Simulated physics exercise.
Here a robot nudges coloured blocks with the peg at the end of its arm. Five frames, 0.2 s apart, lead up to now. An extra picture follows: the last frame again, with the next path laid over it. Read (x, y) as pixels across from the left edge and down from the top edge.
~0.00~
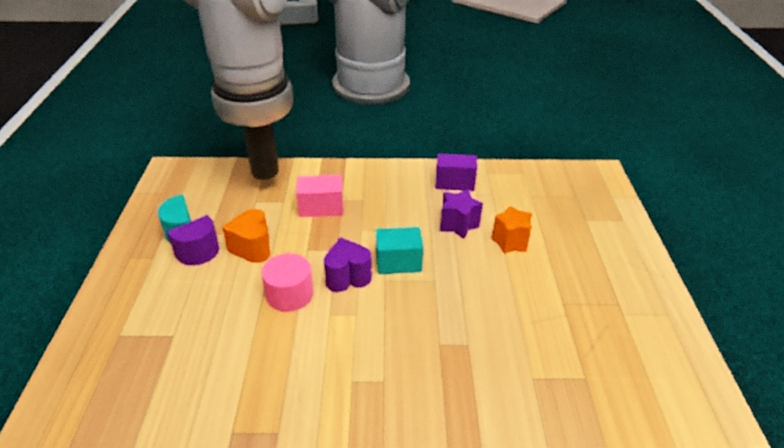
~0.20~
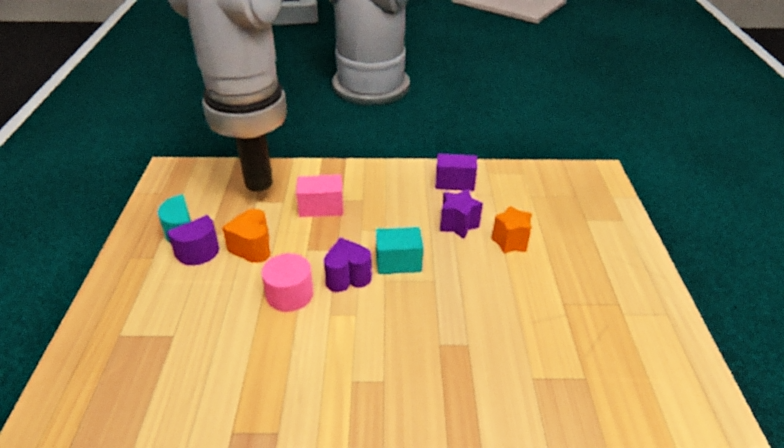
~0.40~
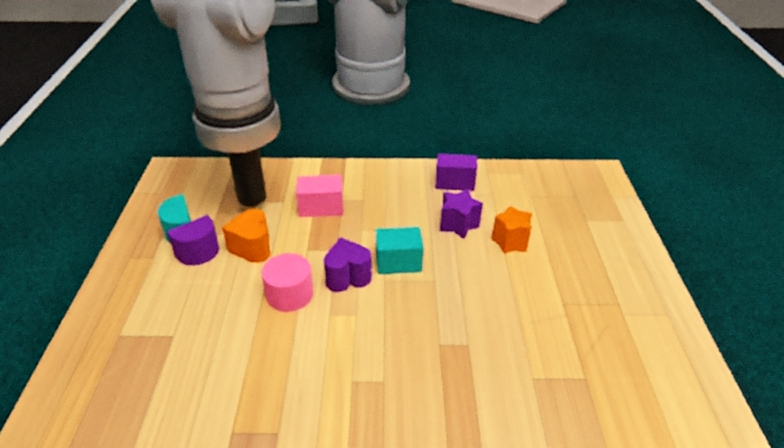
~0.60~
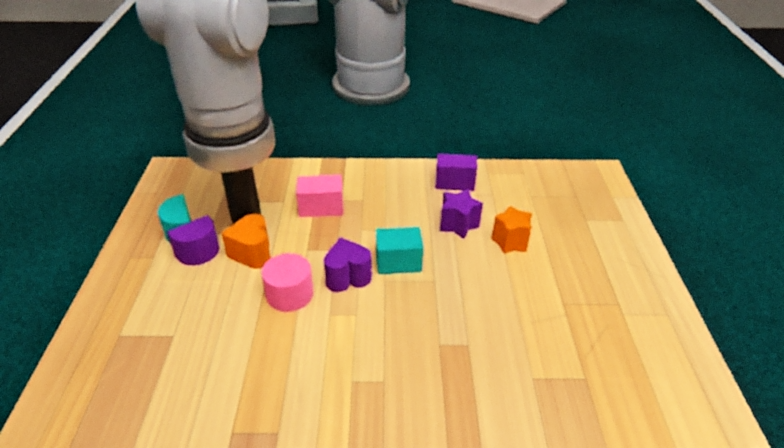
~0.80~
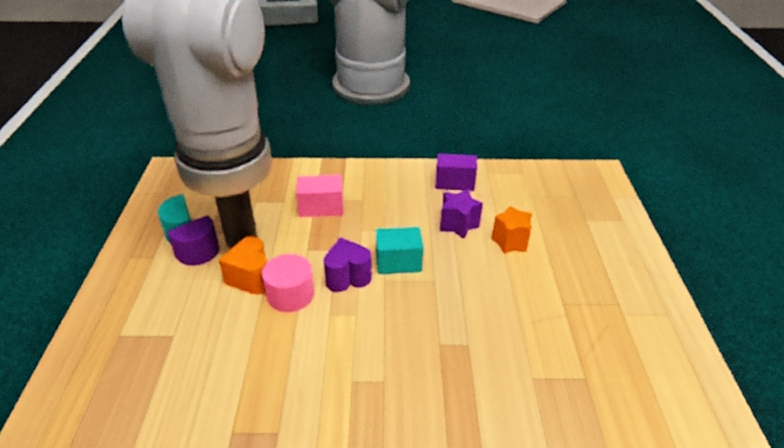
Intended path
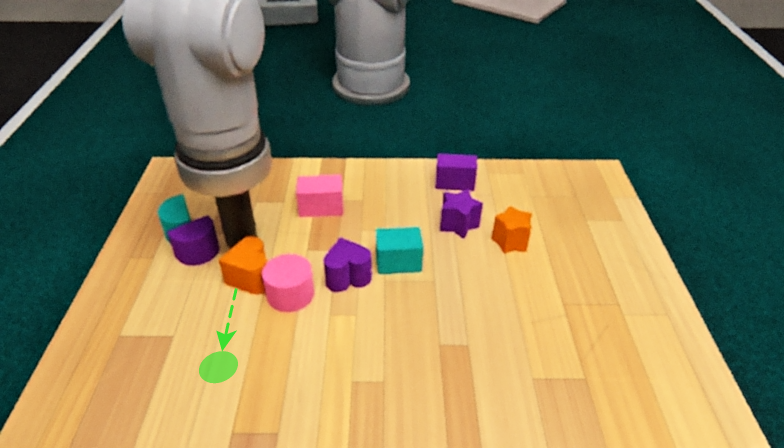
At the start, a robot arm holds its dark peg near the back edge of a wooden board scattered with coloured blocks. The peg moves toward the viewer and slightly left, reaching the orange heart-shaped block, then nudges it a short way forward, close beside the pink disc, while the other blocks stay still.
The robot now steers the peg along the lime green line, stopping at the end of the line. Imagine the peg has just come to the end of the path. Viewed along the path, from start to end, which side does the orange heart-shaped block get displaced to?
It's set to shift left.
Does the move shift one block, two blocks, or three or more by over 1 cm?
Blocks displaced: 1.
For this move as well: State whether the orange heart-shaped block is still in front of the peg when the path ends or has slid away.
The peg moves past it.
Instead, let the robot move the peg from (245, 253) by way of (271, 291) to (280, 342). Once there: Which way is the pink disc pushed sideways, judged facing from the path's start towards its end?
Heads left.
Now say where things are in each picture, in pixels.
Peg's lower end at (265, 173); purple D-shaped block at (193, 229); orange heart-shaped block at (248, 224); pink disc at (286, 269), in the first frame.
Peg at (259, 184); blocks still, in the second frame.
Peg at (252, 199); blocks still, in the third frame.
Peg at (246, 217); orange heart-shaped block at (248, 229), in the fourth frame.
Peg at (242, 240); purple D-shaped block at (193, 229); orange heart-shaped block at (246, 254); pink disc at (287, 270), in the fifth frame.
Drawn move, in a line from (245, 253) to (219, 367).
What follows on the original path. One third of the way, peg at (234, 274); orange heart-shaped block at (241, 290); pink disc at (289, 272).
Two thirds of the way, peg at (225, 311); orange heart-shaped block at (246, 325), turned 20° anticlockwise; pink disc at (289, 272).
At the end, peg at (215, 354); purple D-shaped block still; orange heart-shaped block at (255, 345), turned 45° anticlockwise; pink disc at (289, 272).
